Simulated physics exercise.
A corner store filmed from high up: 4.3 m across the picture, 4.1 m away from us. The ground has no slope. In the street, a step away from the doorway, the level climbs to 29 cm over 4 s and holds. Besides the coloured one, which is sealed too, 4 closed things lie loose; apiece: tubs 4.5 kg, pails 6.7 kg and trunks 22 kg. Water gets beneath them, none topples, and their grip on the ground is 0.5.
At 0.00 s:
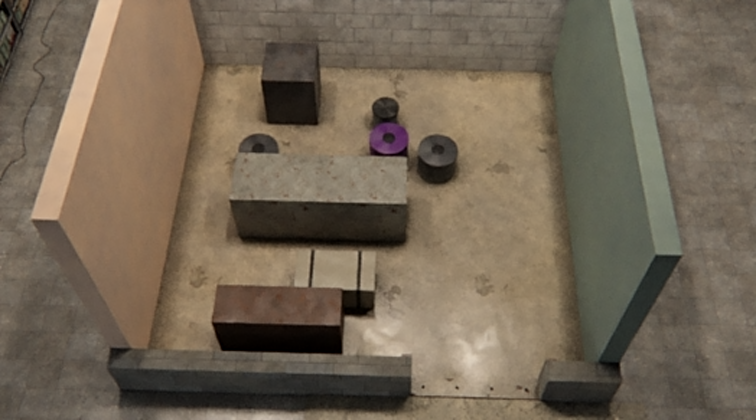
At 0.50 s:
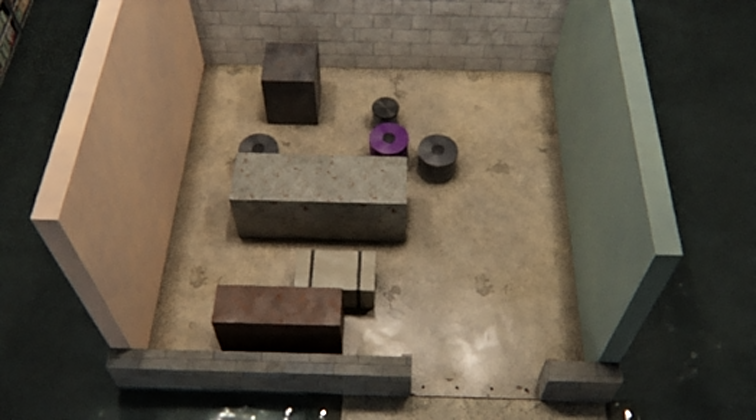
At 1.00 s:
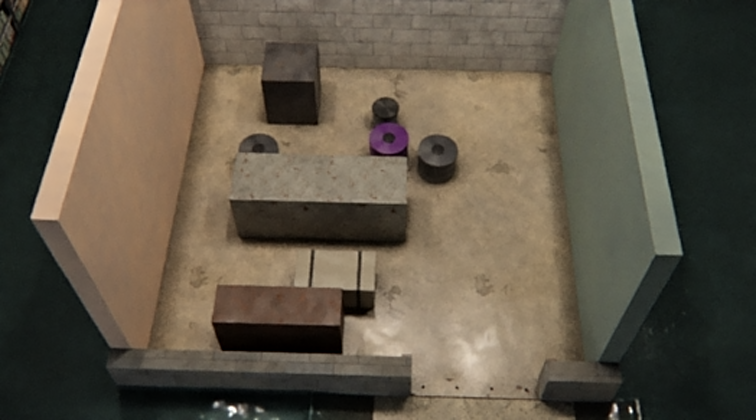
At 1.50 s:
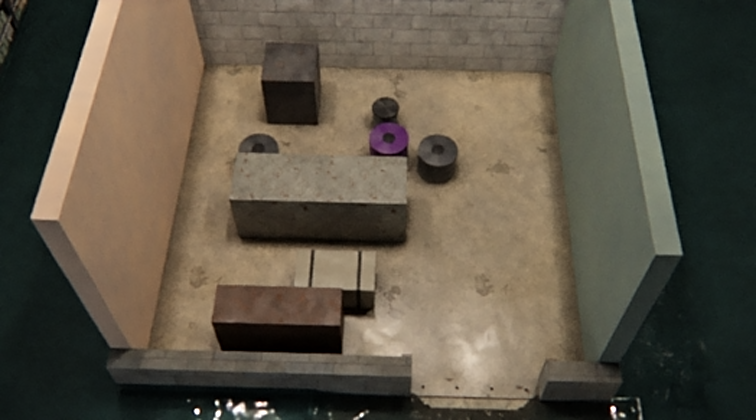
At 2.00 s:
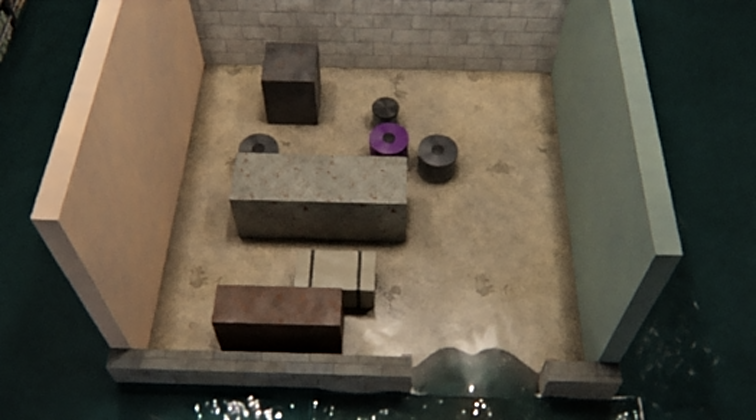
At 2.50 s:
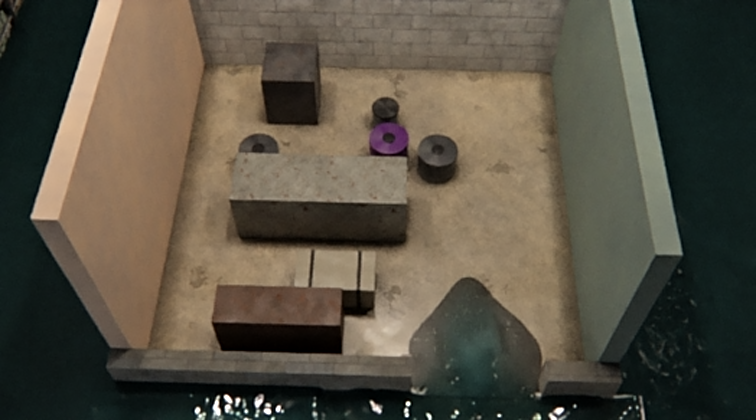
To begin with, a corner store seen from high up stands dry, with a purple tub, dark round containers and several blocks on its floor. Dark water then covers the ground outside, rises to the doorway and pushes in through the gap as a rounded tongue, while the objects stay still.
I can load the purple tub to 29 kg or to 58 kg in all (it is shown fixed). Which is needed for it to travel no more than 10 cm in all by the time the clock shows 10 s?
I expect that the smaller load will do.
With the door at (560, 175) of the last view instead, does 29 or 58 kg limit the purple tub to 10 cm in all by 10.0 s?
In that case only the larger load is enough.
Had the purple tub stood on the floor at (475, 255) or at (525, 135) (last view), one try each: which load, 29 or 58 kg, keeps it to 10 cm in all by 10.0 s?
In that order: It takes the larger; it takes the larger.
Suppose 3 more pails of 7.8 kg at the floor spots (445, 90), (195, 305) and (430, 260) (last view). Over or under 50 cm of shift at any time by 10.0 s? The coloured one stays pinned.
In that order: Past it, less, more.
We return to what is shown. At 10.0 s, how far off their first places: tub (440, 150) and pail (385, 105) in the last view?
In turn: 150 cm, 100 cm.
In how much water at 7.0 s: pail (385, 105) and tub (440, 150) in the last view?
Roughly 5 and 8 cm.
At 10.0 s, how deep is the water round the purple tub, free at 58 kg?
About 12 cm.
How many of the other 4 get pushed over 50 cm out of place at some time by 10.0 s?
That makes 2.
After 3.5 s the purple tub would be 0 cm from its start with 29 kg and 0 cm from its start with 58 kg; 0 cm of water round it then.
After 4.5 s the purple tub would be 0 cm from its start with 29 kg and 0 cm from its start with 58 kg; 3 cm of water round it then.
After 7.0 s the purple tub would be 0 cm from its start with 29 kg and 0 cm from its start with 58 kg; 3 cm of water round it then.
After 10.0 s the purple tub would be 0 cm from its start with 29 kg and 0 cm from its start with 58 kg; 12 cm of water round it then.
